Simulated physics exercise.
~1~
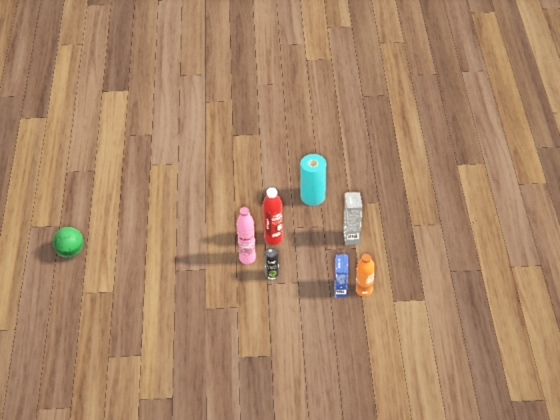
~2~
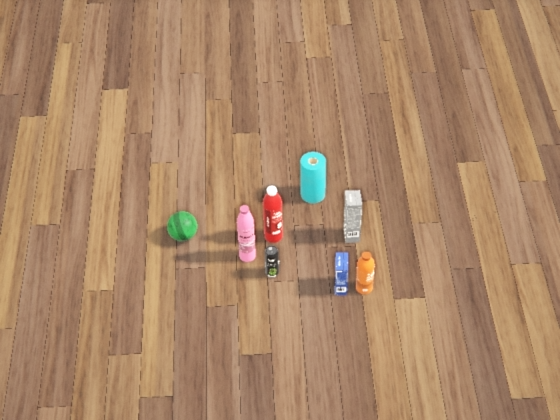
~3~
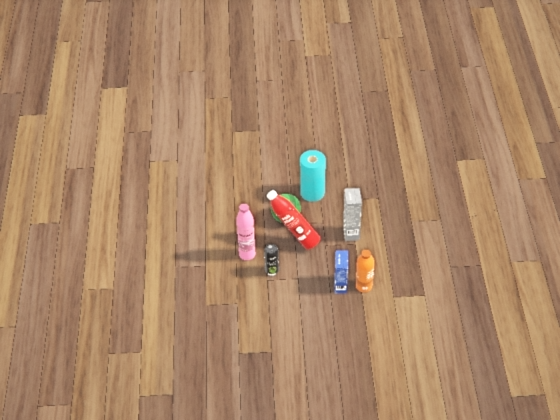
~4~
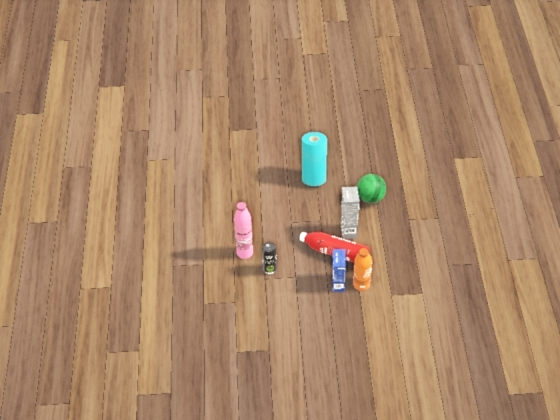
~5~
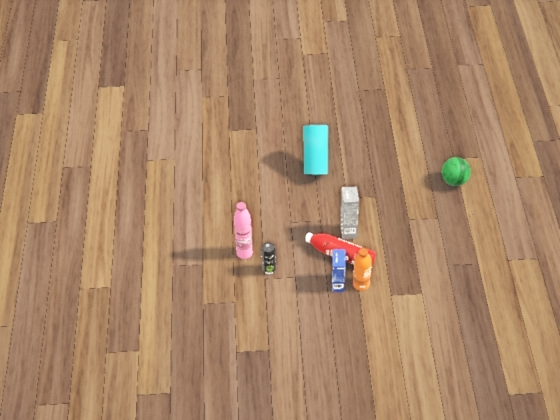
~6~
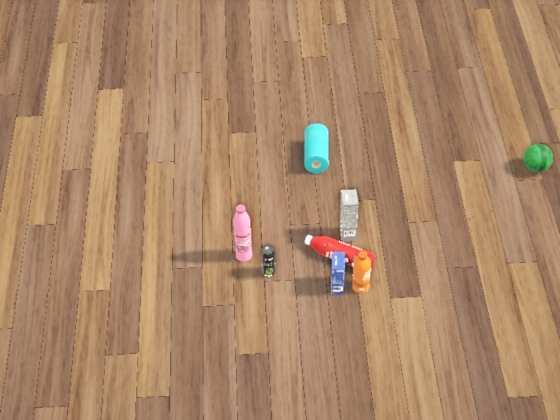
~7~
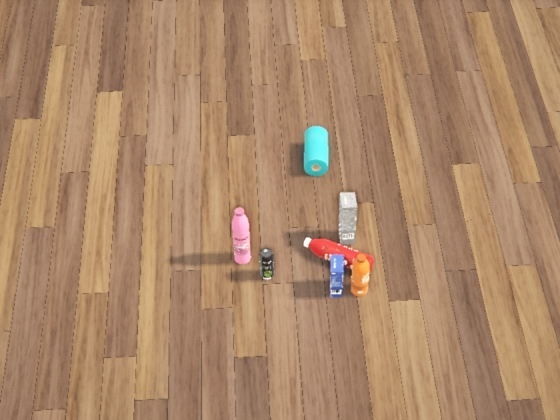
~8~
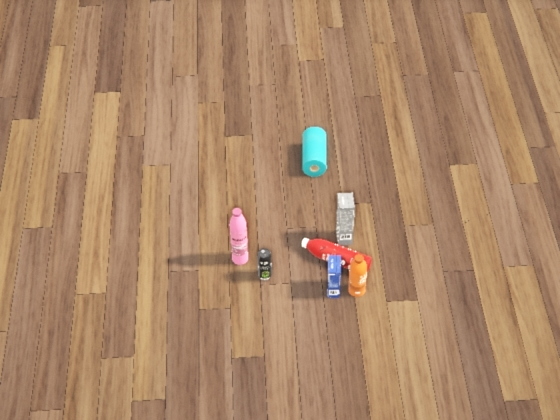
A green ball rolls in from the left across a wooden floor toward a loose group of bottles, cartons, a small black can and a turquoise roll. It passes behind the pink bottle and strikes the red bottle, which tips over to the right. The ball carries on past the grey carton as the red bottle ends up lying by the blue carton and orange bottle. Meanwhile the turquoise roll leans back and topples. The ball rolls out of view on the right, leaving the red bottle and turquoise roll down and everything else upright.
